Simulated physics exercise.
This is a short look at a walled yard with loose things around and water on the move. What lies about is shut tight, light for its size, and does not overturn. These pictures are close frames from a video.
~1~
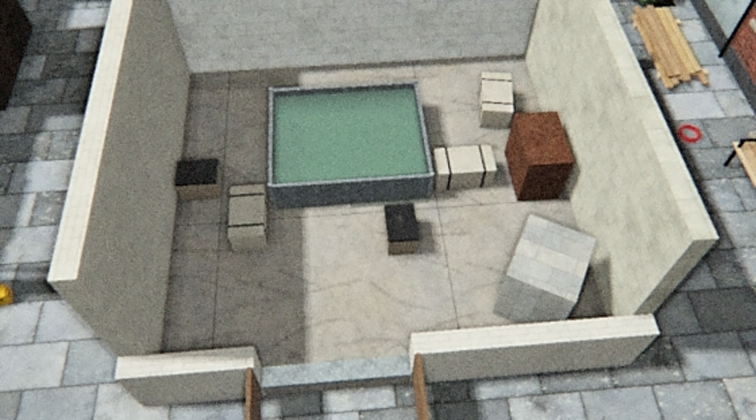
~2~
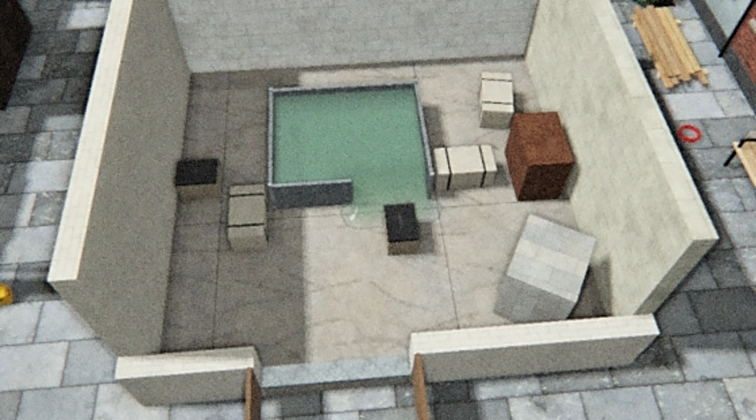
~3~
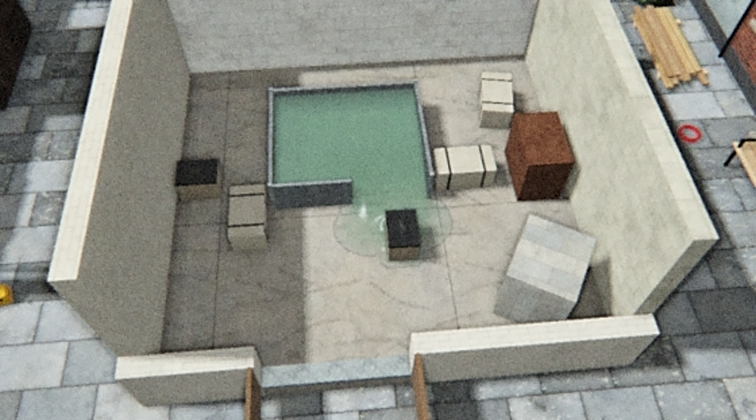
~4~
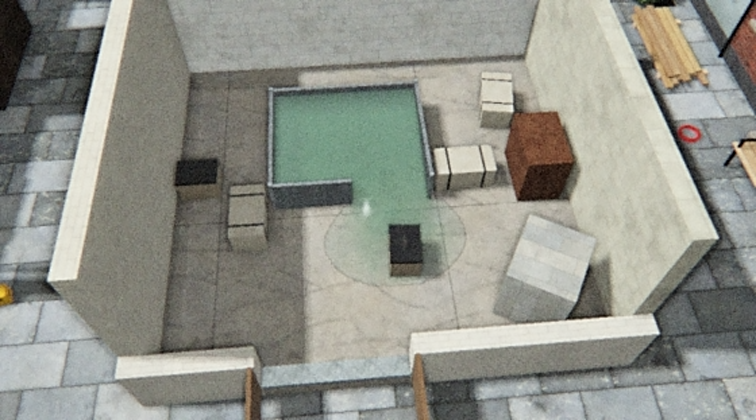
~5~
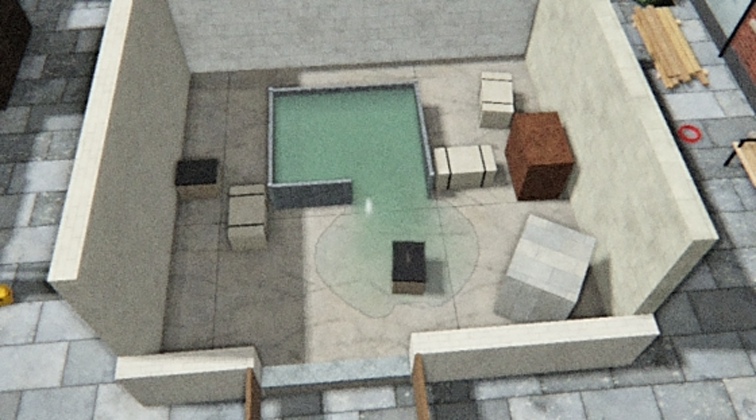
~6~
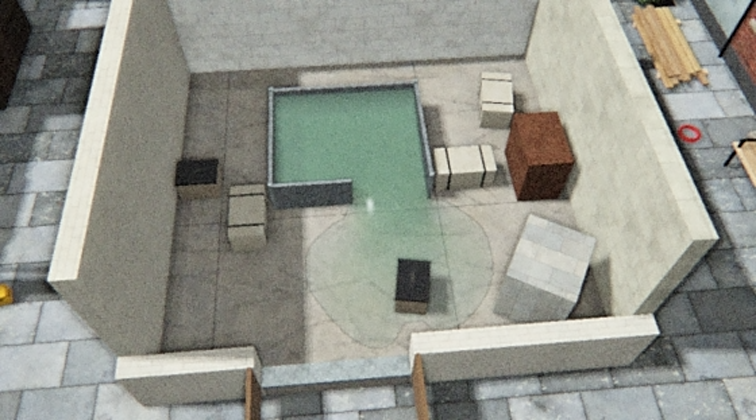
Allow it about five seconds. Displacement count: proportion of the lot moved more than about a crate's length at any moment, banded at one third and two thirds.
It stays below a third.
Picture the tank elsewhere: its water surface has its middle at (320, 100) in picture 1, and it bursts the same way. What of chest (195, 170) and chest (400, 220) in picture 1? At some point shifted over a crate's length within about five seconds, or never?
Taking them in turn: Didn't get there and got there.
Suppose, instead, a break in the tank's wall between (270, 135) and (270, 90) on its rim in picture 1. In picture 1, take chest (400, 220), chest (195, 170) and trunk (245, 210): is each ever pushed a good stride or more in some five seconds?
Taking them in order, less than that, displaced that much, displaced that much.
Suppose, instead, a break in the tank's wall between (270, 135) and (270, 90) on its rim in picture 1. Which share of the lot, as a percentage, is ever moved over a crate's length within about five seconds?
Near 40 in a hundred.
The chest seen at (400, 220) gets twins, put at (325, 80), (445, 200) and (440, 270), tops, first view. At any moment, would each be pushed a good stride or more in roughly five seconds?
The first sits tight, the second travels far, the third travels far.
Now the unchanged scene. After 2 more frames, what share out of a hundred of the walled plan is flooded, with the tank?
35 %.
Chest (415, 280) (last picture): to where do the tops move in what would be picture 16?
My guess is roughly (382, 329).
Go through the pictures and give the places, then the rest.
The first frame shows a chest at (401, 222), on the bottom; a chest at (196, 171), on the bottom; 0 of 5 have shifted.
The second frame shows a chest at (401, 222) rests on the ground; a chest at (196, 171) rests on the ground; 0 of 5 have shifted.
The third frame shows a chest at (402, 227), on the bottom, close to its start; a chest at (196, 171), on the bottom; 1 of 5 have shifted.
The fourth frame shows a chest at (405, 243), on the bottom, a stride from its start; a chest at (196, 171), on the bottom; 1 of 5 have shifted.
The fifth frame shows a chest at (409, 260), on the bottom, a stride from its start; a chest at (196, 171) rests on the ground; 1 of 5 have shifted.
The sixth frame shows a chest at (413, 280) rests on the ground, a stride from its start; a chest at (196, 171) rests on the ground; 1 of 5 have shifted.
A moment on, 1 of 5 are well off their spots; 0 afloat.
Next, 1 of 5 are well off their spots; 1 afloat.
Later, 1 of 5 are well off their spots; 0 afloat.
In the end, 1 of 5 are well off their spots, and 1 have been at some point; 1 afloat.
